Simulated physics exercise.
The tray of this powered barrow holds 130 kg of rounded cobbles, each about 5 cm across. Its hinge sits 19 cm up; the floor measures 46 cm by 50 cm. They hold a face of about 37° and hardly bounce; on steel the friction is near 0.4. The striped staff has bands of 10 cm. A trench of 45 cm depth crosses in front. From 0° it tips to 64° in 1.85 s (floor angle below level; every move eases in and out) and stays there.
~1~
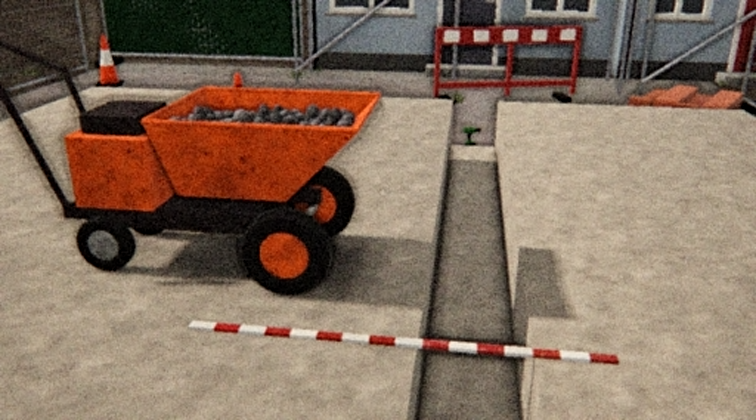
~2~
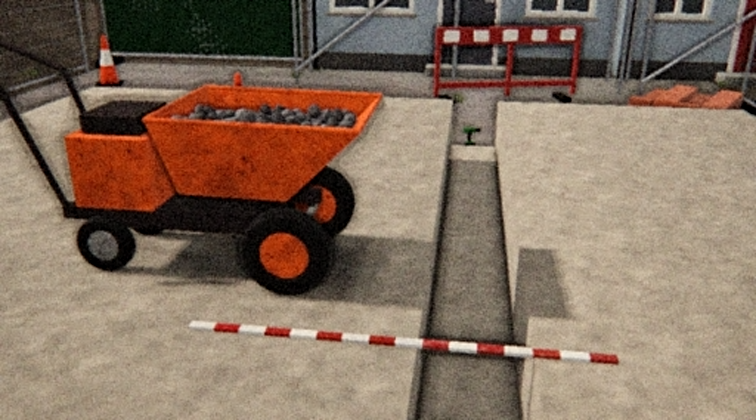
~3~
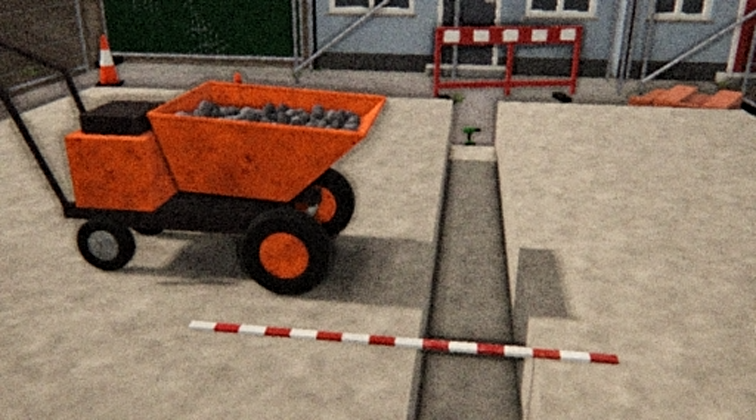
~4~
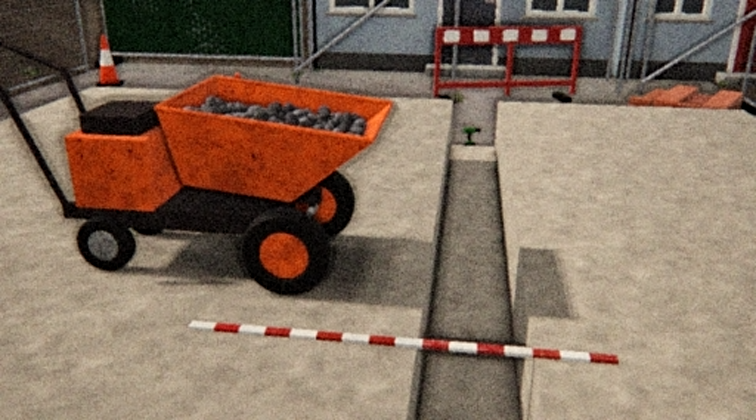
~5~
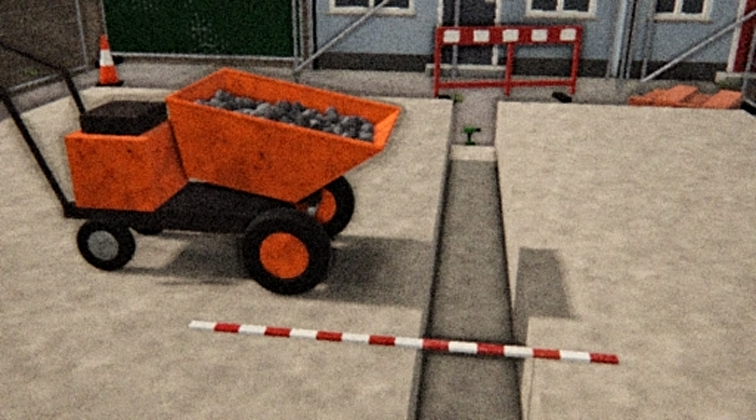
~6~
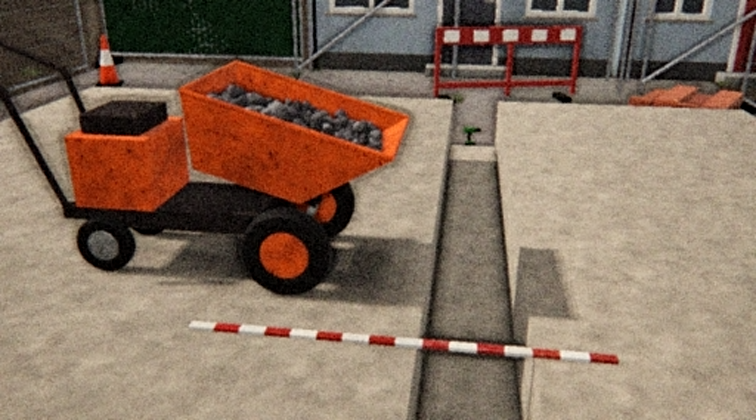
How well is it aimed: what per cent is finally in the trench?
Some 100 per cent of it.
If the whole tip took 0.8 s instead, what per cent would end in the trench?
Then about 95 per cent.
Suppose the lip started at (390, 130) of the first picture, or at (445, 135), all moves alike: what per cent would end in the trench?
First some 90, then 45 per cent.
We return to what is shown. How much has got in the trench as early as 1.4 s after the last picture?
Some 40 per cent.
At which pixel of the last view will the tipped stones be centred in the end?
Around (479, 345).
Then, 0.8 s after the last picture the floor is at 54°, 100 % in the tray; the foremost stones are at (436, 219).
Then, 1.4 s after the last picture the floor is at 64°, 62 % in the tray, 38 % in the trench; the foremost stones are at (513, 353).
Then, 1.7 s after the last picture the floor is at 64°, 32 % in the tray, 68 % in the trench; the foremost stones are at (521, 331).
Then, 3.7 s after the last picture the floor is at 64°, 0 % in the tray, 100 % in the trench; the foremost stones are at (526, 328).
